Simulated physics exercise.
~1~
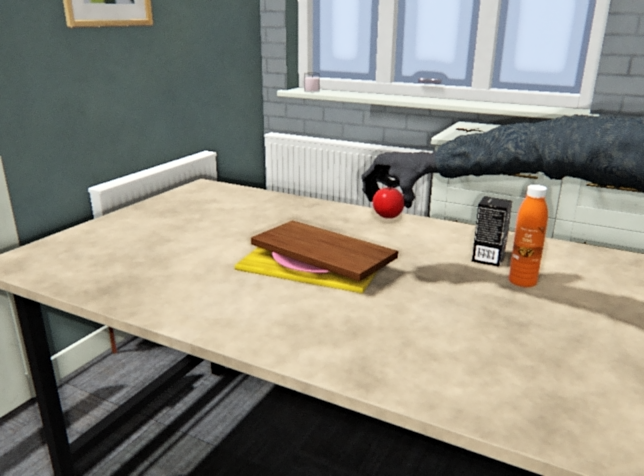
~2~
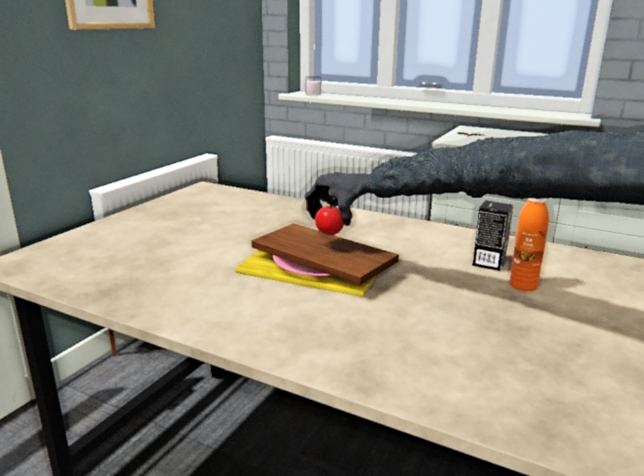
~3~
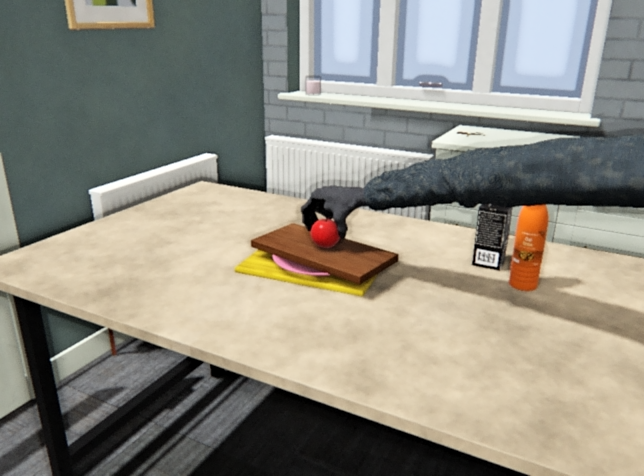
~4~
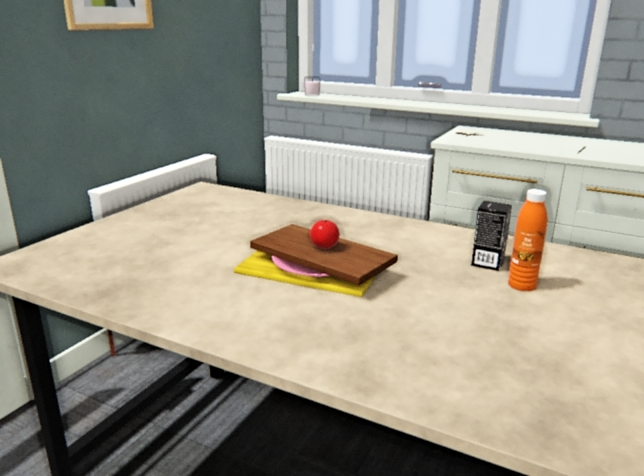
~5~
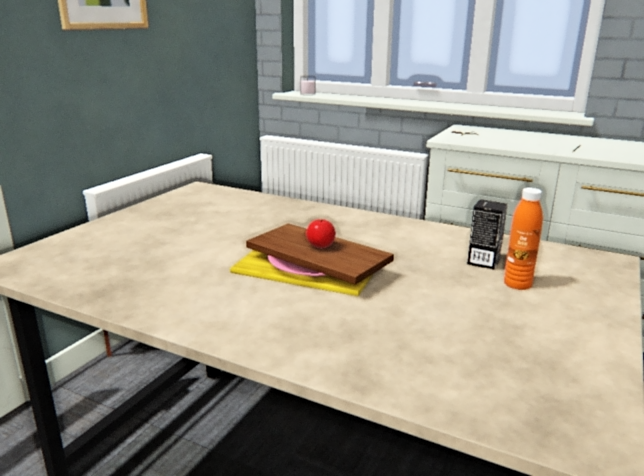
Dark-gloved hand lowering a red apple onto a brown board stacked over pink and yellow pieces, then withdrawing as everything stays balanced.
